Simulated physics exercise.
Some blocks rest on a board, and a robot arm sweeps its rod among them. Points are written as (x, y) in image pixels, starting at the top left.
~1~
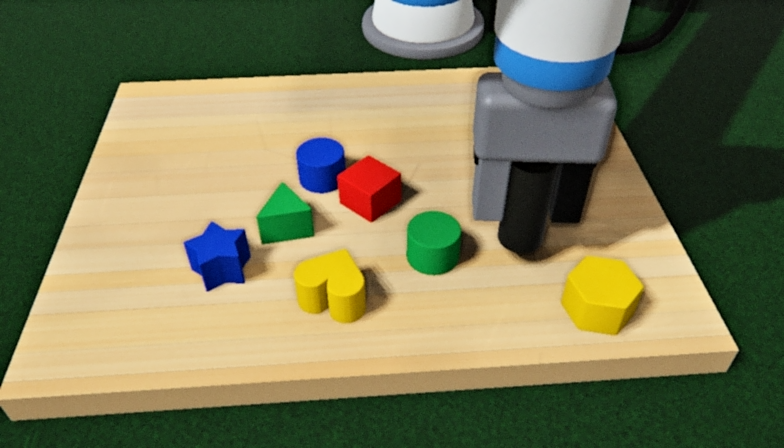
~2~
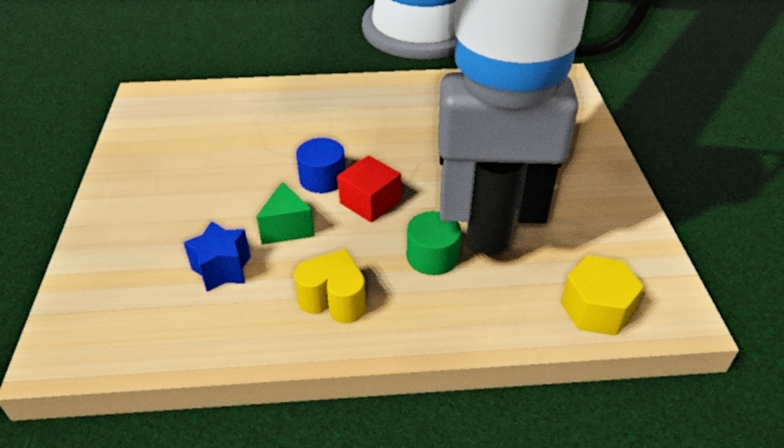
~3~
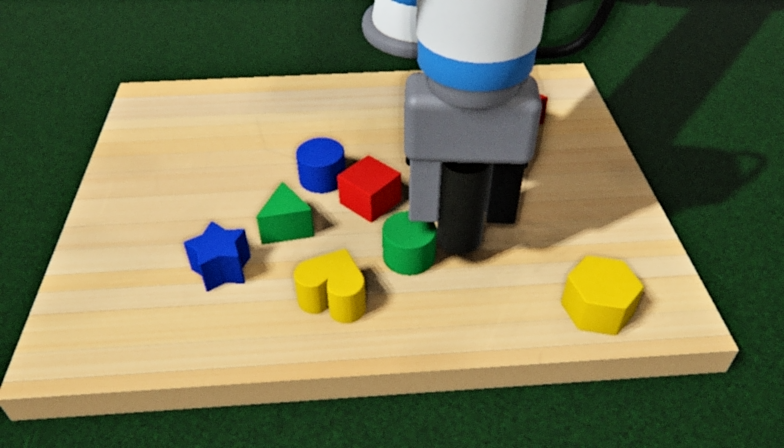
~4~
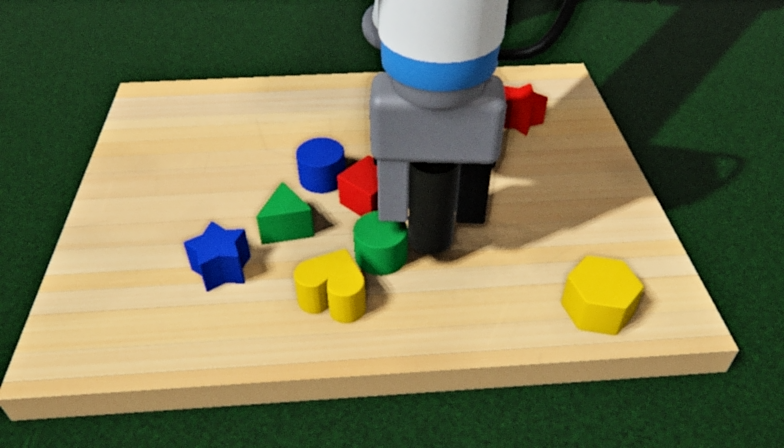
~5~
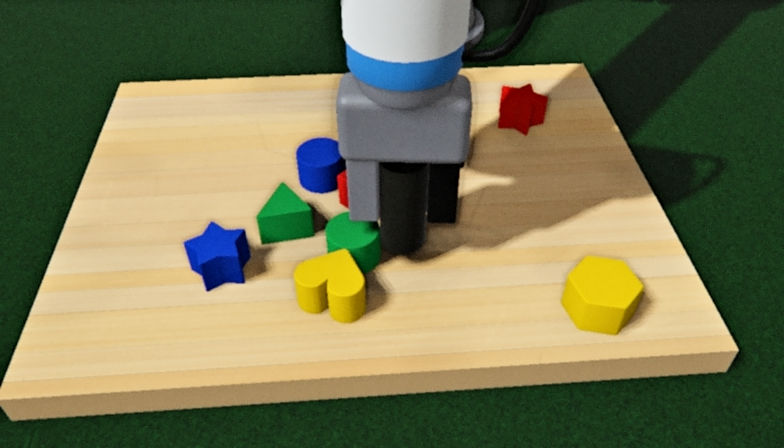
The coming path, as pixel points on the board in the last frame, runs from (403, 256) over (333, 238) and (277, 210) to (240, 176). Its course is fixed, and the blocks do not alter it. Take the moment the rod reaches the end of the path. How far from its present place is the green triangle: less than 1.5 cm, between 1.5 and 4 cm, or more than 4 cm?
Over 4 cm.
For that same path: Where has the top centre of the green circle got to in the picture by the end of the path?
Its top middle will sit at (270, 227).
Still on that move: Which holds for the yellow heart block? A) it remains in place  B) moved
That would be A.
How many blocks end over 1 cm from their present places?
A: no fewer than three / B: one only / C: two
C - two.
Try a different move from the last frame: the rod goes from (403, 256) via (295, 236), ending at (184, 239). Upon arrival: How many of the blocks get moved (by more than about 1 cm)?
By the end of the path, three or more blocks have moved more than about a centimetre.
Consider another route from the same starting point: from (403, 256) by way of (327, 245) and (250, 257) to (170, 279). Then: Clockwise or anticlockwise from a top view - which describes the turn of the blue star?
It rotates counterclockwise.
What follows on the original path. One third of the way, rod at (331, 221); green triangle at (280, 199); green circle at (286, 228).
Two thirds of the way, rod at (274, 192); green triangle at (225, 188), turned 55° anticlockwise; green circle at (270, 227).
At the end, rod at (237, 159); green triangle at (216, 180), turned 110° anticlockwise; yellow heart block unmoved; green circle at (270, 227); red square piece unmoved.
